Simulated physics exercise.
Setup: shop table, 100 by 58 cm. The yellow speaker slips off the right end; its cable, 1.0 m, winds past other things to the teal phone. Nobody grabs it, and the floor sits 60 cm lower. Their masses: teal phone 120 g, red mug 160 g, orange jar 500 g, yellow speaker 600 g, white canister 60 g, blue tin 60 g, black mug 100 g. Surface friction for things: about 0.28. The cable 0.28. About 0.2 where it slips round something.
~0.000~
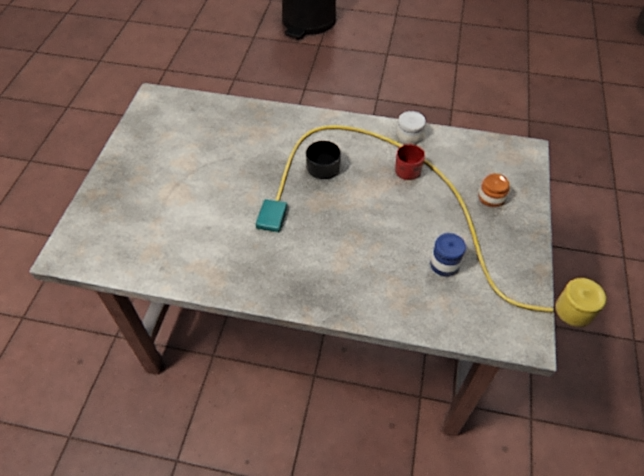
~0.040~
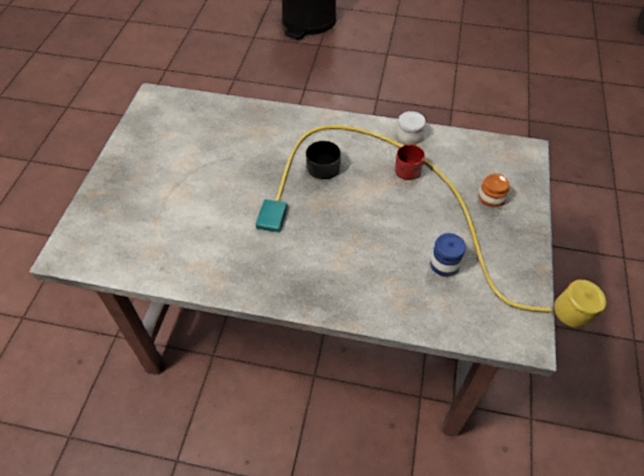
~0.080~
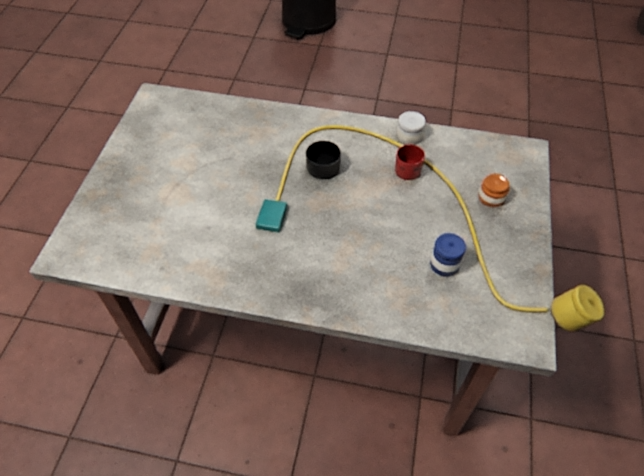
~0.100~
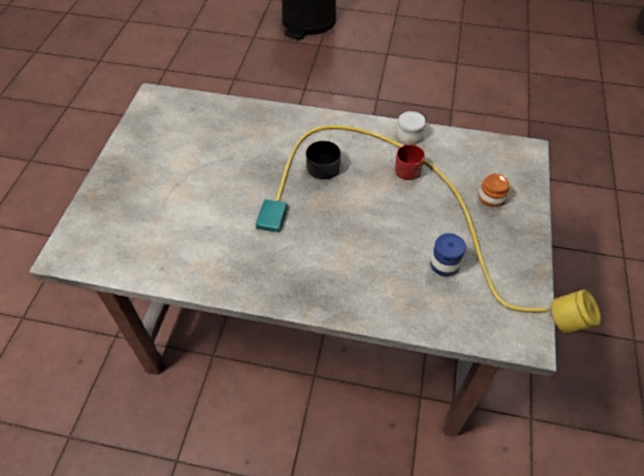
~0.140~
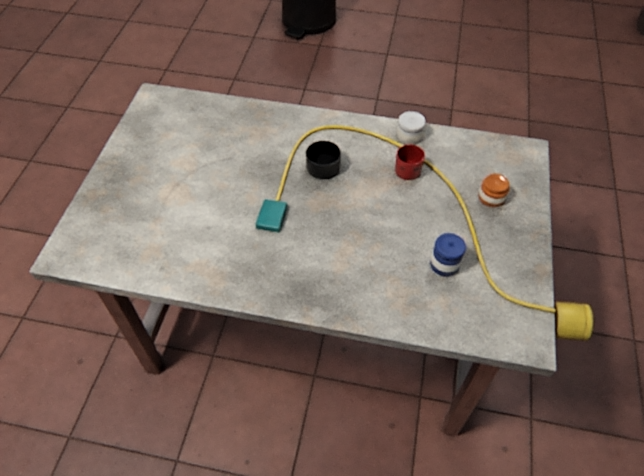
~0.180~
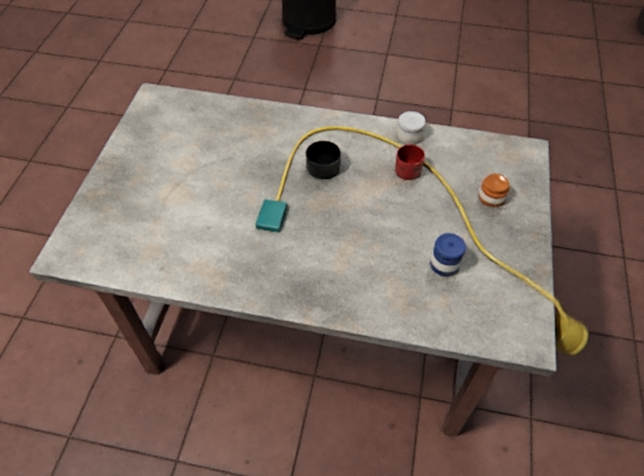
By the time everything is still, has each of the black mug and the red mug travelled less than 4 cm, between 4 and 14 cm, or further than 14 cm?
Black mug: Large shift; red mug: Large shift.
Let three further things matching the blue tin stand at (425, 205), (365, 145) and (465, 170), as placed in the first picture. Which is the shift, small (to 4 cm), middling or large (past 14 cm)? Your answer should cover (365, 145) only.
At that spot the shift is big.
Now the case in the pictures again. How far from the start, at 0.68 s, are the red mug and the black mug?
Shifts - red mug 30 cm, black mug 30 cm.
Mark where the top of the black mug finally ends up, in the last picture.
In the last view, the top sits at about (383, 261).
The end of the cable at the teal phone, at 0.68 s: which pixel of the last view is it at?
Near (472, 154).
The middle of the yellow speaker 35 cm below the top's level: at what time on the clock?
Close to 0.32 s.
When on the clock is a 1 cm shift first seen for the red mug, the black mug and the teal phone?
Red mug 0.30 s, black mug 0.28 s, teal phone 0.30 s.
At 0.4 s, the cable's tail end at (350, 186); black mug 18 cm off its start, red mug 13 cm off its start, teal phone 18 cm off its start.
At 0.7 s, the cable's tail end at (472, 154); red mug 30 cm off its start, black mug 30 cm off its start, teal phone 47 cm off its start.
At 0.9 s, the cable's tail end at (507, 154); red mug 32 cm off its start at (427, 282), black mug 30 cm off its start at (383, 261), teal phone 56 cm off its start at (501, 139).
At 1.2 s, the cable's tail end at (507, 154); red mug 32 cm off its start, black mug 30 cm off its start, teal phone 56 cm off its start.
At 2.4 s, the cable's tail end at (507, 154); red mug 32 cm off its start at (427, 282), black mug 30 cm off its start at (383, 261), teal phone 56 cm off its start at (501, 139), white canister over the edge.
